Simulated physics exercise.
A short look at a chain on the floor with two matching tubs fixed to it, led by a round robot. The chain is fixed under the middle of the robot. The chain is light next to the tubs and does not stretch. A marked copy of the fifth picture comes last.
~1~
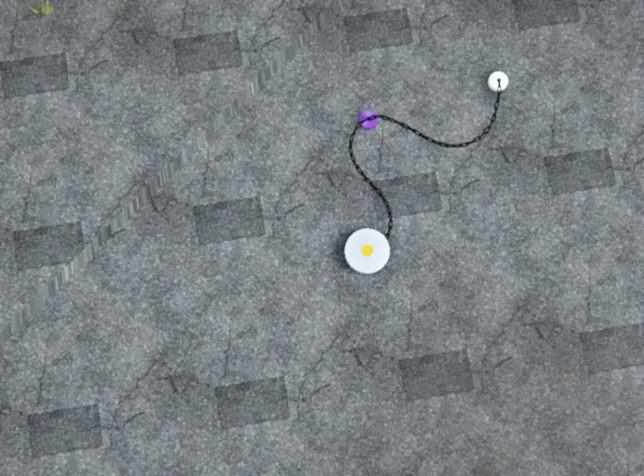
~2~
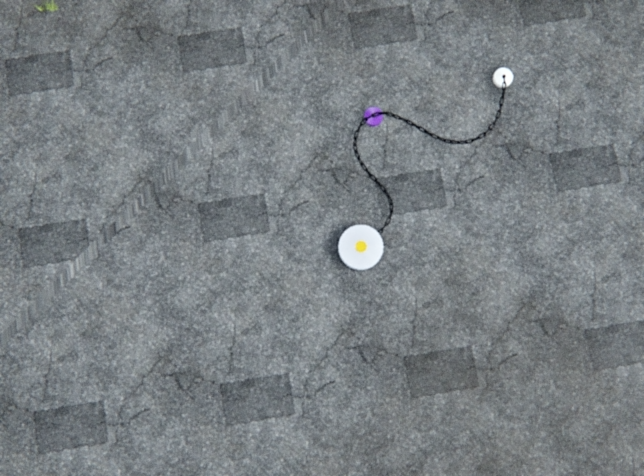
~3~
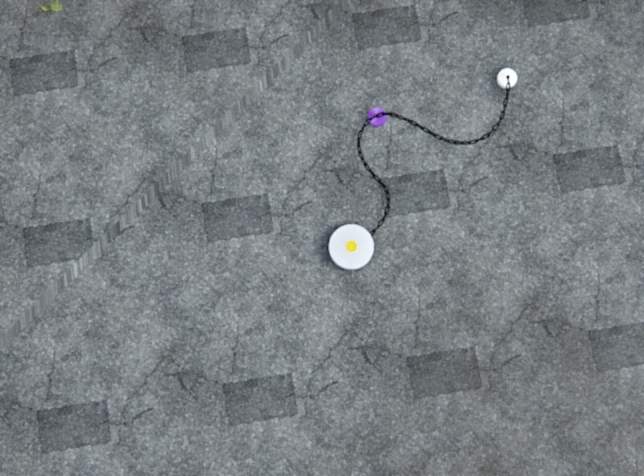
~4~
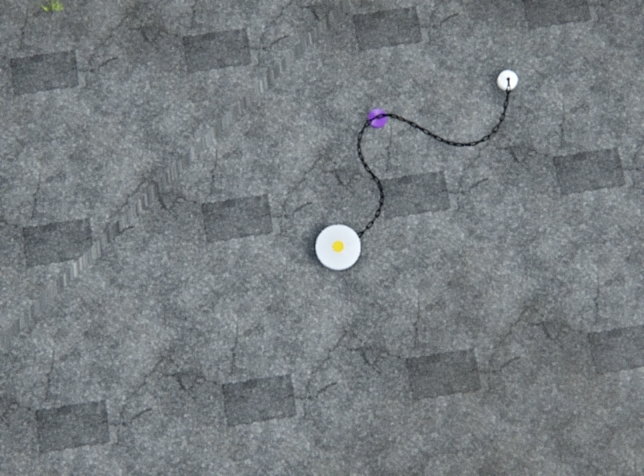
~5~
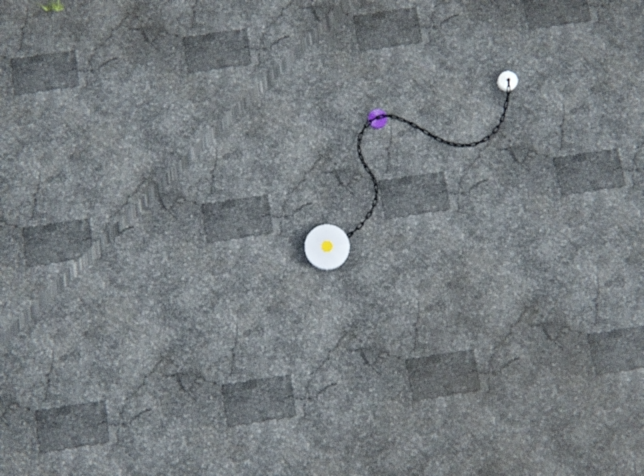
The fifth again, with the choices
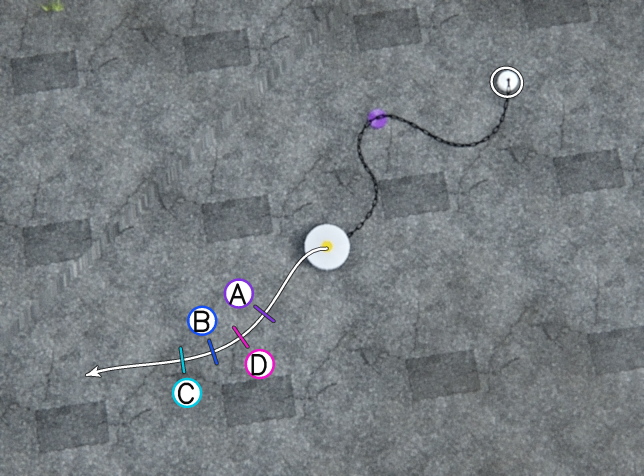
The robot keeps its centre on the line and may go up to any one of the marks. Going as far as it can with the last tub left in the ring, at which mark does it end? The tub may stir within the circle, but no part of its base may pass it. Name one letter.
The farthest safe stop is A.
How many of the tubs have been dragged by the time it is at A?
By then, one.
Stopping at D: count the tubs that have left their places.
By then, two.
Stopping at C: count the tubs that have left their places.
Two.
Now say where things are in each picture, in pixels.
Purple tub (369, 120); robot (367, 252); white tub (498, 81), in the first picture.
Robot (361, 248); white tub (503, 77), in the second picture.
Robot (351, 247); white tub (507, 78), in the third picture.
Robot (338, 248); white tub (508, 80), in the fourth picture.
Robot (327, 247); white tub (508, 81); purple tub (378, 119), in the fifth picture.
On the marked copy, A at (265, 314); B at (213, 352); C at (182, 360); D at (241, 337); the ring at (507, 82); the route from (327, 249) via (225, 347) to (87, 375).
Taking A. A third of the way, robot (299, 262); white tub (508, 81); purple tub (378, 119).
Two thirds of the way, robot (281, 289); white tub (508, 81); purple tub (368, 148).
When it is over, robot (264, 314); white tub (508, 81); purple tub (359, 175); the ringed tub at the far end is still in its ring.
As for the rest, B drags the last tub to (470, 109); C drags the last tub to (451, 126); D drags the last tub to (490, 92).
